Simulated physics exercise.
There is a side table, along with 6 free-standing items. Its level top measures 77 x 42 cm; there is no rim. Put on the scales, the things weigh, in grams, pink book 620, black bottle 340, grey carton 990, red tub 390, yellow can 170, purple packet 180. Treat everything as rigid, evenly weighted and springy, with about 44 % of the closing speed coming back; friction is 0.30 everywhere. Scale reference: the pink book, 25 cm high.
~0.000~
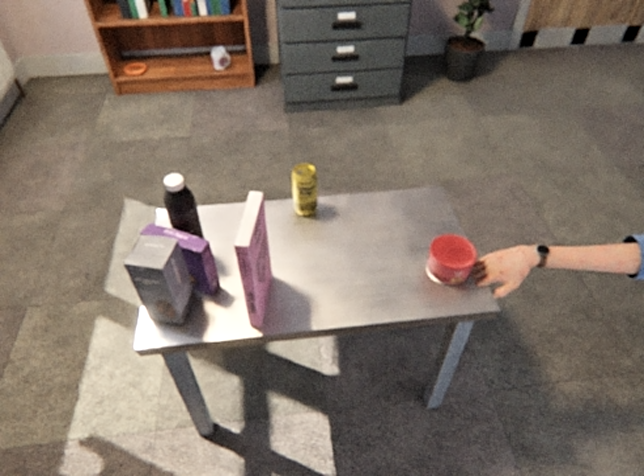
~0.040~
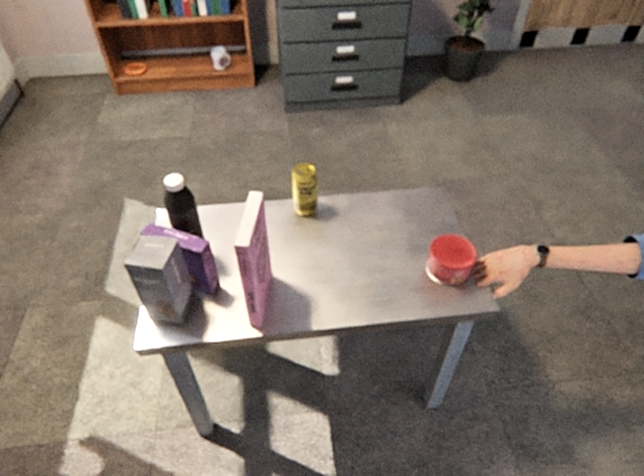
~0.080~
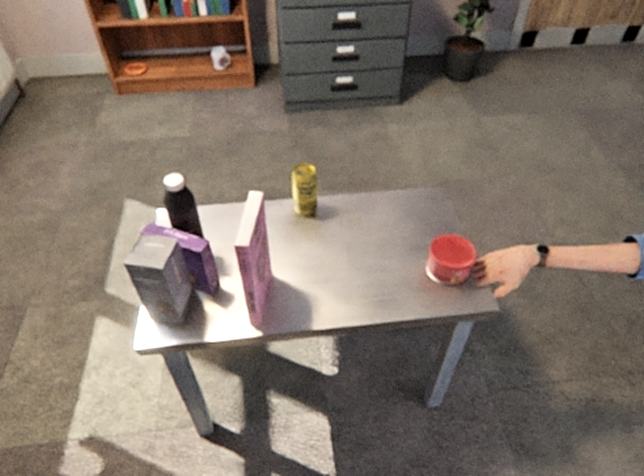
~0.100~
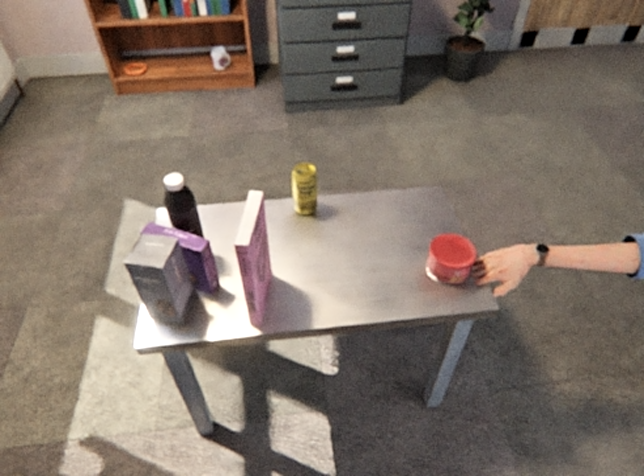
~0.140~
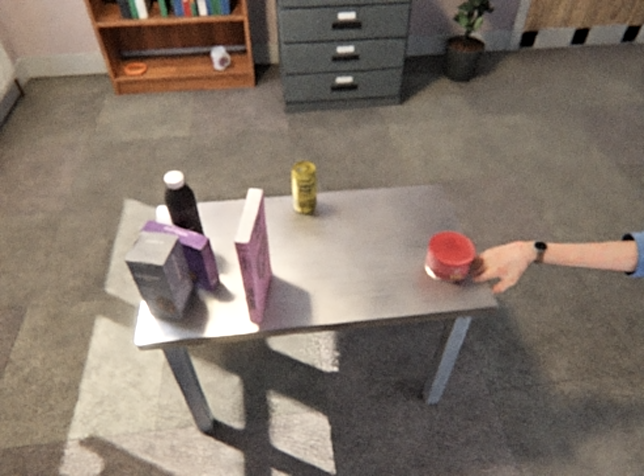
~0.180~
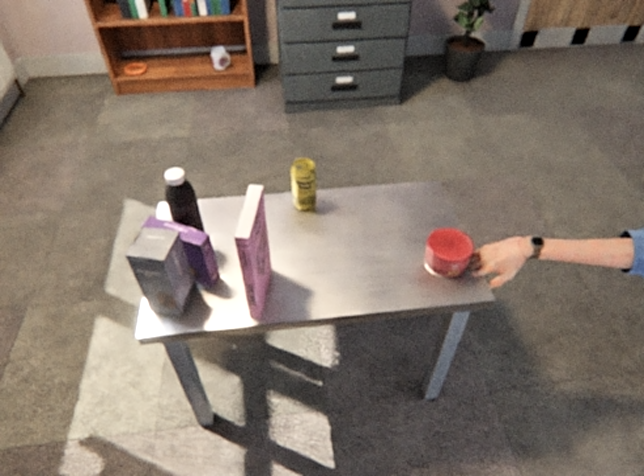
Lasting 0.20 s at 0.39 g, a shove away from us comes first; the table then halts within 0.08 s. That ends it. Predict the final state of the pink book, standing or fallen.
I expect it to remain vertical.
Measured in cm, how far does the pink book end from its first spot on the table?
Net shift near 2 cm.
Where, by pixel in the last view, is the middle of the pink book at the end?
Around pixel (254, 220).
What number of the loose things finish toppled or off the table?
All told, 2.
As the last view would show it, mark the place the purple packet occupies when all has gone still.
Around (200, 218).
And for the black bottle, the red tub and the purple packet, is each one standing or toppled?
Final state - black bottle: Goes over; red tub: Remains on its base; purple packet: Goes over.
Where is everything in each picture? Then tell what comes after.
The first picture shows pink book (256, 262); black bottle (185, 221).
The second picture shows red tub (451, 260); yellow can (305, 191).
The third picture shows purple packet (182, 259); black bottle (185, 221).
The fourth picture shows grey carton (163, 281); red tub (451, 259).
The fifth picture shows table along by 1 cm; yellow can (304, 188); purple packet (182, 256).
The sixth picture shows table along by 3 cm; pink book (256, 255); black bottle (186, 215).
By 0.38 s, table along by 11 cm; black bottle tilted 12°; purple packet tilted 12°.
By 0.58 s, table along by 11 cm; pink book 2 cm from its spot near (254, 220); black bottle tilted 60°; purple packet tilted 52°.
When it is over (1.5 s), lying over on the table, black bottle and purple packet; the other 4 within 5 cm of the start. End places, in pixels of the last picture, pink book near (254, 220).
